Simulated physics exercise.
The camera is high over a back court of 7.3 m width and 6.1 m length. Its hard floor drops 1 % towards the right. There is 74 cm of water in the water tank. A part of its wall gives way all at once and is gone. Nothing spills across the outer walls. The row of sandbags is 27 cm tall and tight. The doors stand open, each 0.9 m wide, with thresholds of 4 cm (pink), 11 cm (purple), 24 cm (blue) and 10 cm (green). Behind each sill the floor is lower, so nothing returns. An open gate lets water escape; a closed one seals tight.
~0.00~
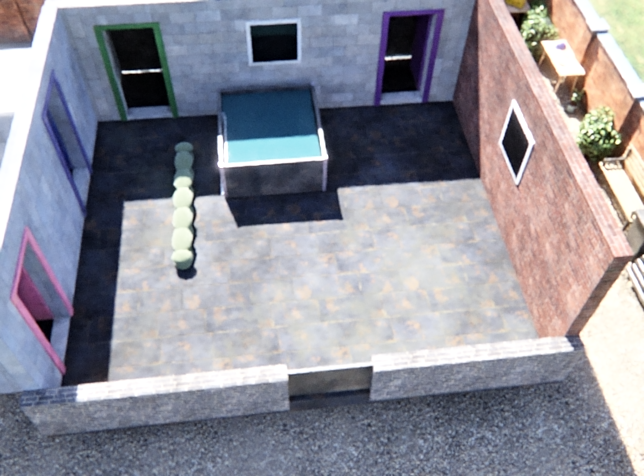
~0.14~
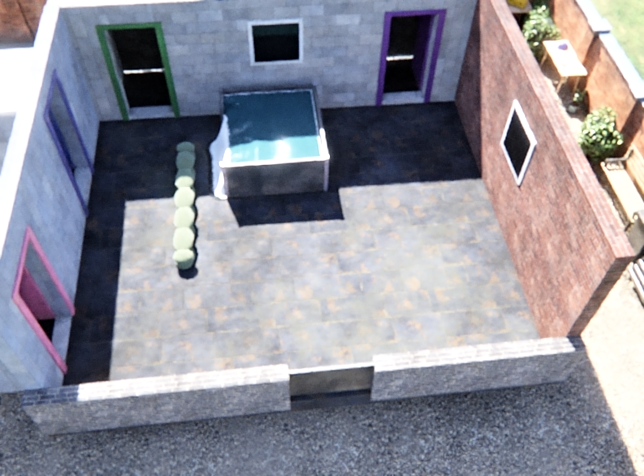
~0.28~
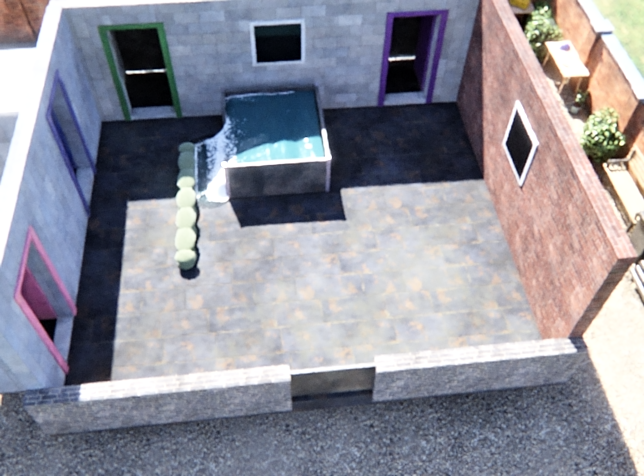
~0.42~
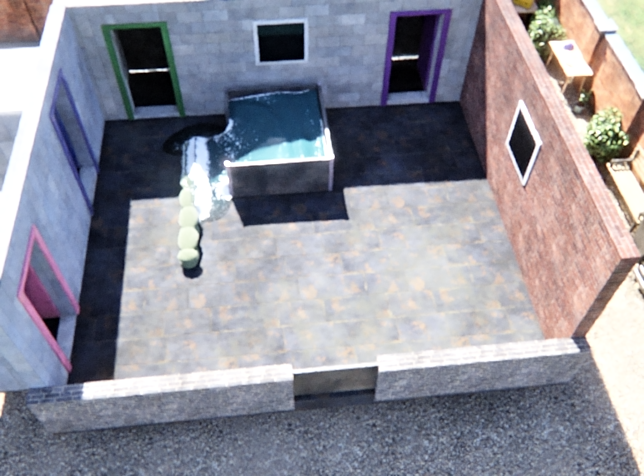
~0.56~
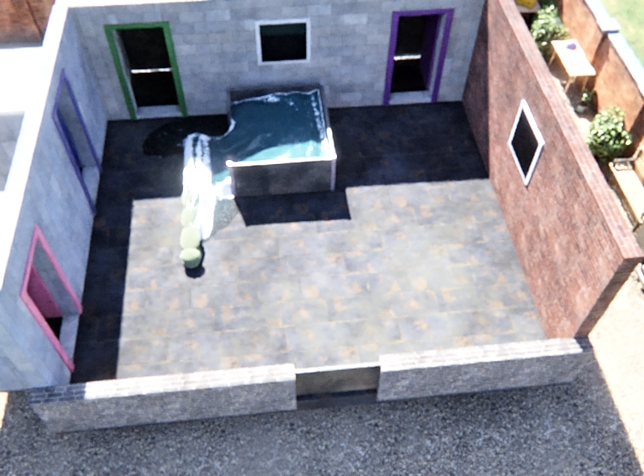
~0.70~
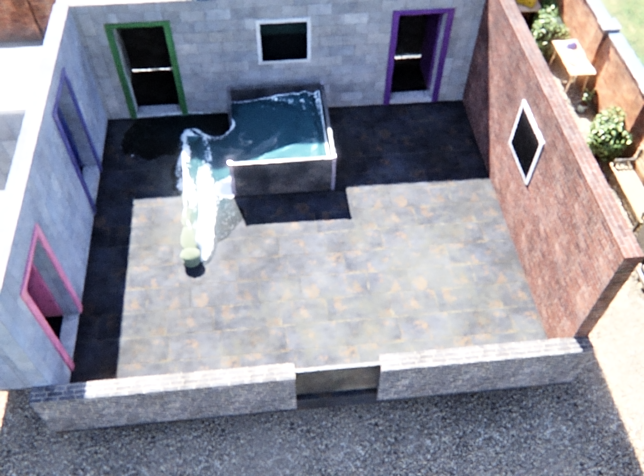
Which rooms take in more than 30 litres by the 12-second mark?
The water let in: At the pink door it goes over the limit; at the purple door it keeps below the limit; at the blue door it keeps below the limit; at the green door it passes the limit.
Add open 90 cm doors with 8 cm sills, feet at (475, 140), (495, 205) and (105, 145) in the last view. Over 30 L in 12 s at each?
In turn: Below, not over, past it.
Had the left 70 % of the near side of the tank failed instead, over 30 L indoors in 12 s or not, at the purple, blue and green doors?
Then: Purple below, blue below, green not over.
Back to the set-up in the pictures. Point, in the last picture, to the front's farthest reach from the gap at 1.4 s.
At about (207, 359).
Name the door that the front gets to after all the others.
The purple one.
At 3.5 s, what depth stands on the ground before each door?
In cm: Pink 3, purple 2, blue 7, green 16.
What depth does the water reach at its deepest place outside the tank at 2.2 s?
Up to some 35 cm.
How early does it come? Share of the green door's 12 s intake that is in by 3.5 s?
About 85 per cent.
After 1.4 s water covers 30 % of the floor and is deepest (50 cm) near (208, 170); pink door not reached, purple door not reached, blue door 11 cm at the sill, 0 L in, green door 20 cm at the sill, 18 L in.
After 2.2 s water covers 45 % of the floor and is deepest (35 cm) near (208, 177); pink door not reached, purple door not reached, blue door 18 cm at the sill, 0 L in, green door 18 cm at the sill, 52 L in.
After 3.5 s water covers 60 % of the floor and is deepest (24 cm) near (217, 170); pink door 3 cm at the sill, 0 L in, purple door 2 cm at the sill, 0 L in, blue door 7 cm at the sill, 0 L in, green door 16 cm at the sill, 81 L in.
After 7.0 s water covers 75 % of the floor and is deepest (14 cm) near (208, 177); pink door 9 cm at the sill, 31 L in, purple door 1 cm at the sill, 0 L in, blue door 5 cm at the sill, 0 L in, green door 9 cm at the sill, 94 L in.
After 12.0 s water covers 95 % of the floor and is deepest (12 cm) near (468, 128); pink door 5 cm at the sill, 70 L in, purple door 10 cm at the sill, 0 L in, blue door 3 cm at the sill, 0 L in, green door 5 cm at the sill, 94 L in.
